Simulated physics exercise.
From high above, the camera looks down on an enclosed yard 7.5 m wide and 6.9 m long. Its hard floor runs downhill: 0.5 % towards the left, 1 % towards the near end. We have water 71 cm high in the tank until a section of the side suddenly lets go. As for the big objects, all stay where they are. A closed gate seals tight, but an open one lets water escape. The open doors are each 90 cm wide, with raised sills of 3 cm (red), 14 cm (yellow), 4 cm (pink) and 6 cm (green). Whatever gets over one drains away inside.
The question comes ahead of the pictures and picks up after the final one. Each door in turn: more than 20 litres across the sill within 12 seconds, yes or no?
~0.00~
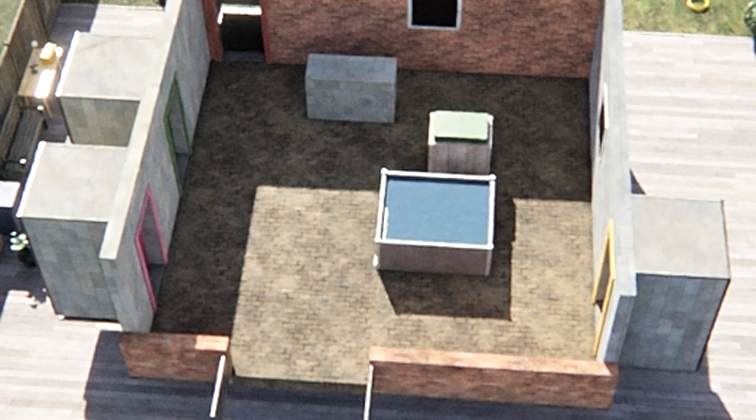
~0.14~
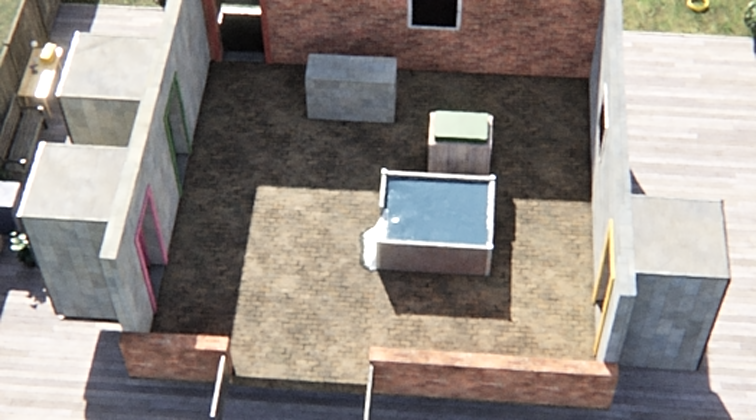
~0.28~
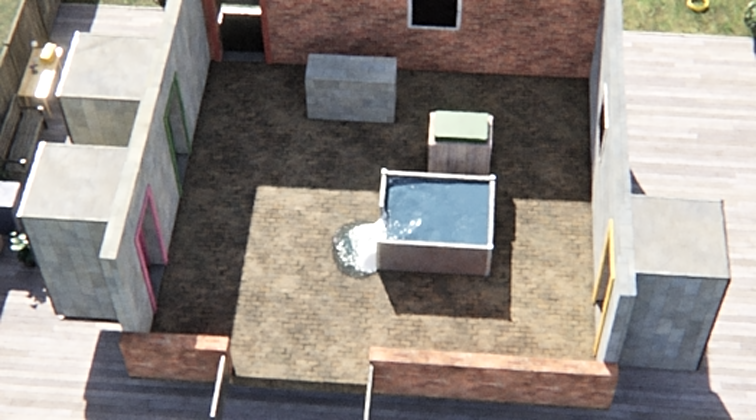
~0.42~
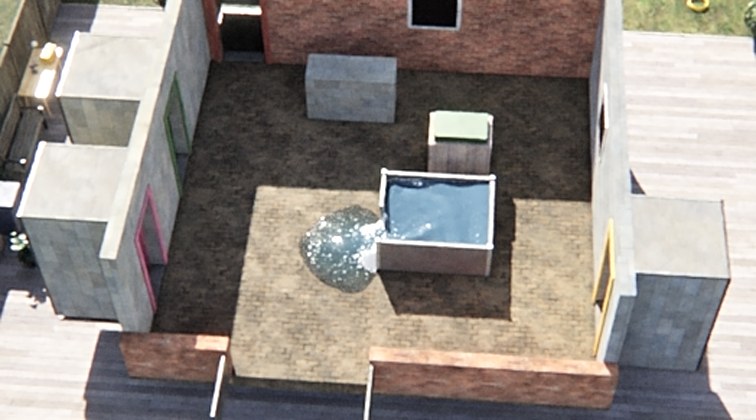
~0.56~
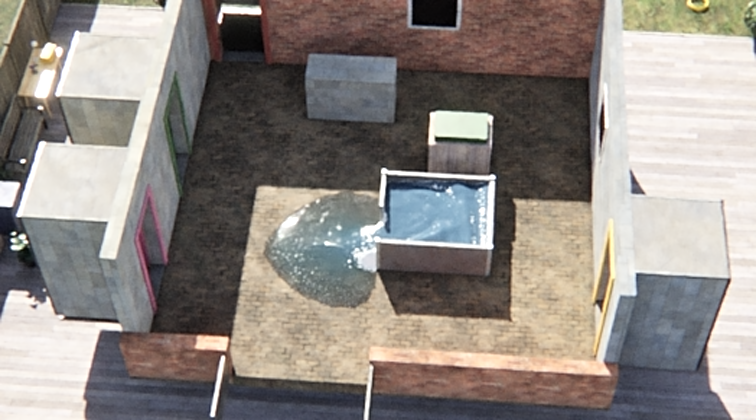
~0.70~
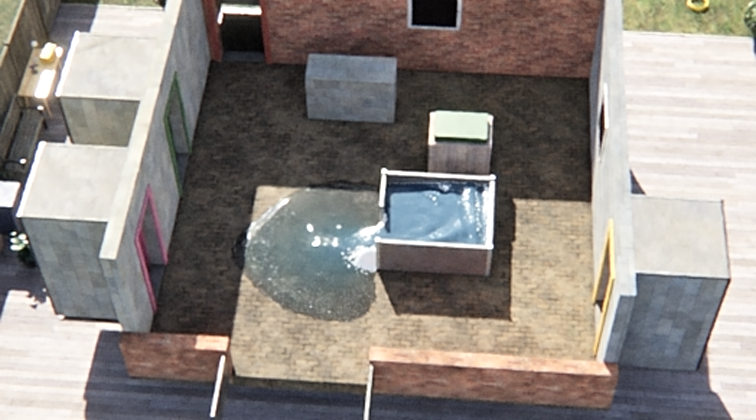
Answers: Red door, yes; yellow door, no; pink door, yes; green door, yes.
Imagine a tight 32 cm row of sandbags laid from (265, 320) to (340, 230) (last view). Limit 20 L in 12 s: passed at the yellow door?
Then the yellow door stays short of the limit.
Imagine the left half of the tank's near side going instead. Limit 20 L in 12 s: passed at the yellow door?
Well, at yellow it would be too little.
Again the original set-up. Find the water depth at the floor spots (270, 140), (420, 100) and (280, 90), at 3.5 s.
The depths come out at 1, 0 and 0 centimetres, in the order listed.
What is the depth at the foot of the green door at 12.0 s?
About 4.0 centimetres.
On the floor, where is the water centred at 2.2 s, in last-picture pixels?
(350, 246).
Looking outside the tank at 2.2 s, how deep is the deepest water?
Depth max: Approx. 33 cm.
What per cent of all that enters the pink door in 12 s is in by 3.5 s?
Roughly 50 percent is in by then.
After 1.4 s water covers 25 % of the floor and is deepest (34 cm) near (372, 255); red door not reached, yellow door not reached, pink door 7 cm at the sill, 3 L in, green door not reached.
After 2.2 s water covers 30 % of the floor and is deepest (33 cm) near (147, 348); red door not reached, yellow door not reached, pink door 13 cm at the sill, 54 L in, green door 16 cm at the sill, 10 L in.
After 3.5 s water covers 35 % of the floor and is deepest (20 cm) near (372, 255); red door not reached, yellow door not reached, pink door 15 cm at the sill, 139 L in, green door 11 cm at the sill, 46 L in.
After 7.0 s water covers 45 % of the floor and is deepest (10 cm) near (145, 357); red door 6 cm at the sill, 41 L in, yellow door not reached, pink door 9 cm at the sill, 246 L in, green door 6 cm at the sill, 65 L in.
After 12.0 s water covers 55 % of the floor and is deepest (8 cm) near (145, 357); red door 4 cm at the sill, 56 L in, yellow door not reached, pink door 6 cm at the sill, 285 L in, green door 4 cm at the sill, 66 L in.
